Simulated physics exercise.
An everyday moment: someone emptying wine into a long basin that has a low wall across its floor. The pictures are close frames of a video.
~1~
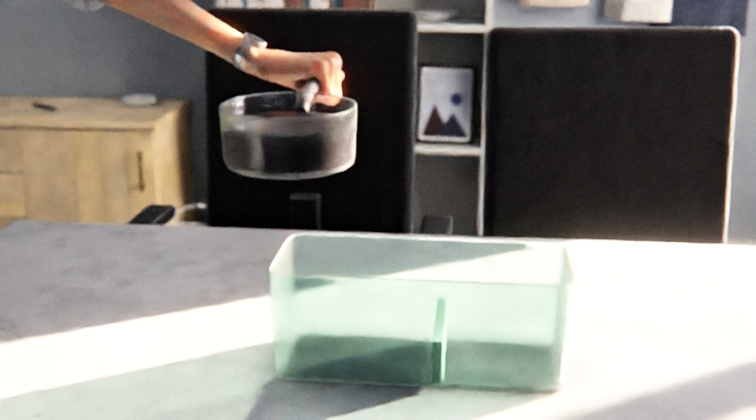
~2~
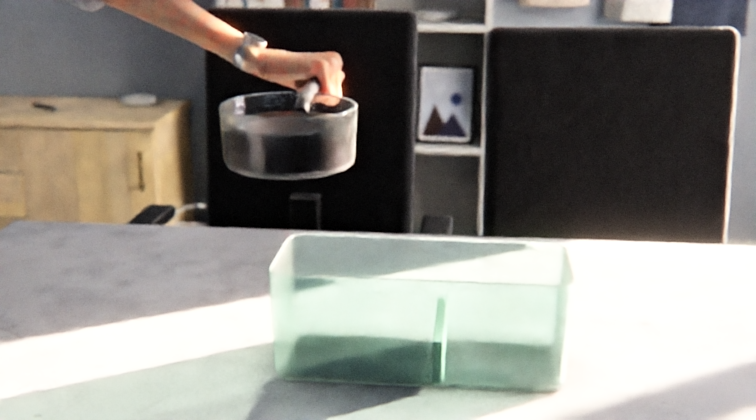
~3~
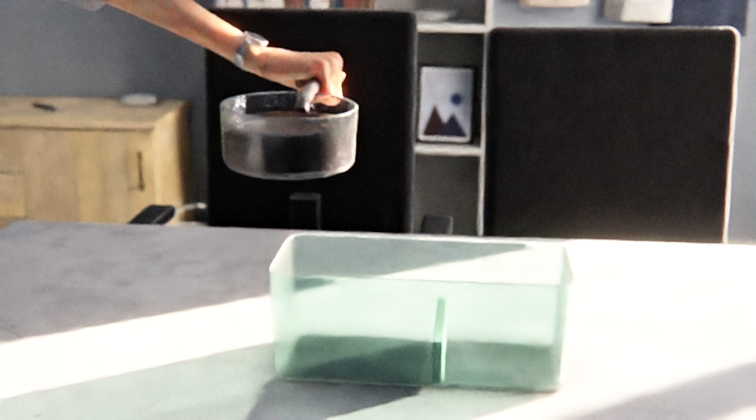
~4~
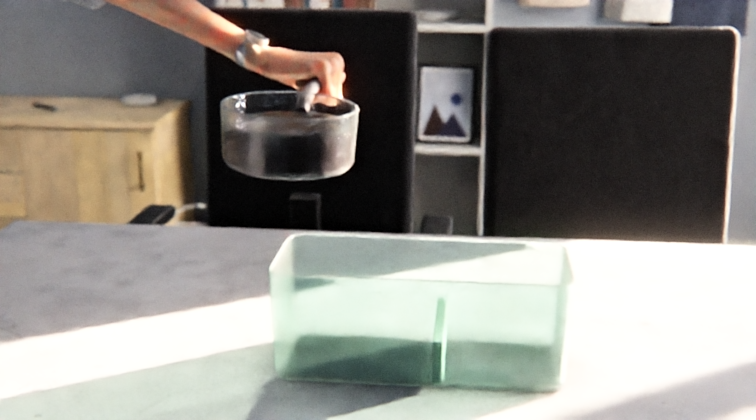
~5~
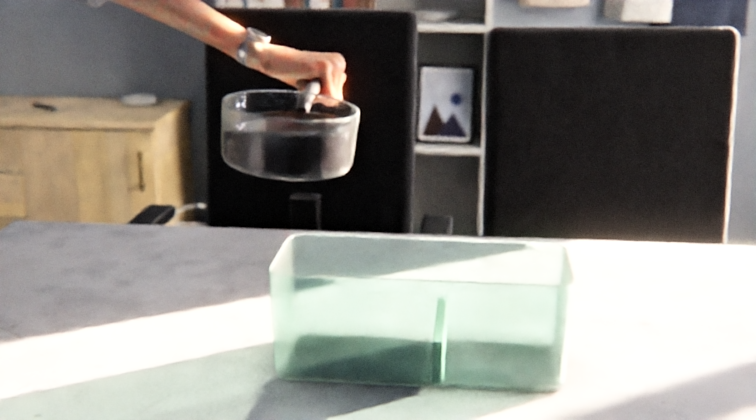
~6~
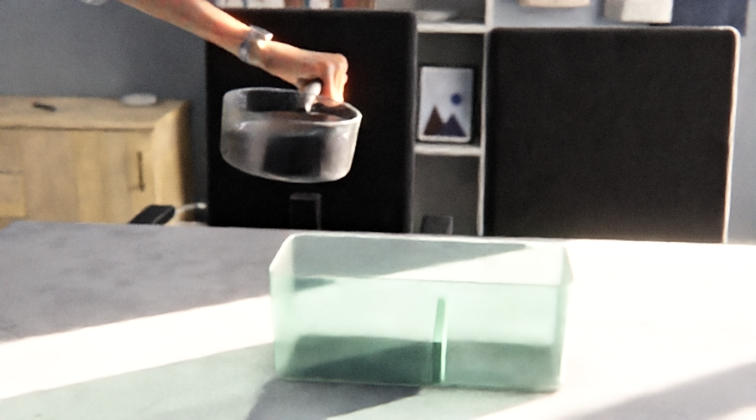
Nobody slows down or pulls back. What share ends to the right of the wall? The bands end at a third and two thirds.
In the end not even a third is right of the wall.
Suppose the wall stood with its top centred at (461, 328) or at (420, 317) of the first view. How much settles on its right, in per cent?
Roughly 5 per cent, and 35 per cent.
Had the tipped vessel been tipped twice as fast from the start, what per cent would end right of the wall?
Close to 5 per cent.
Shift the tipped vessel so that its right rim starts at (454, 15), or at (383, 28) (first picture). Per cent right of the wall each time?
The first gives 85 %, the second 60 %.
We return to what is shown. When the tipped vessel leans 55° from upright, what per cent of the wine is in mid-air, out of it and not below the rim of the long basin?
Roughly 25 in a hundred.
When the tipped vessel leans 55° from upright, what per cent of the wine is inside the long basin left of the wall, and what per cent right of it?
Left about 5, right about 0.
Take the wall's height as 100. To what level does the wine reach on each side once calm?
The left part 50 per cent, the right part 0.
A moment on, the tilt is 55° and 67 per cent is still to pour, 7 is left of the wall and 0 right of it.
Next, the tilt is 87° and 16 per cent is still to pour, 68 is left of the wall and 5 right of it.
Then the tilt is 96° and 2 per cent is still to pour, 89 is left of the wall and 6 right of it.
Later the tilt is 96° and 0 per cent is still to pour, 93 is left of the wall and 6 right of it.
Finally, 93 per cent lies left of the wall, 6 right of it and 1 outside.
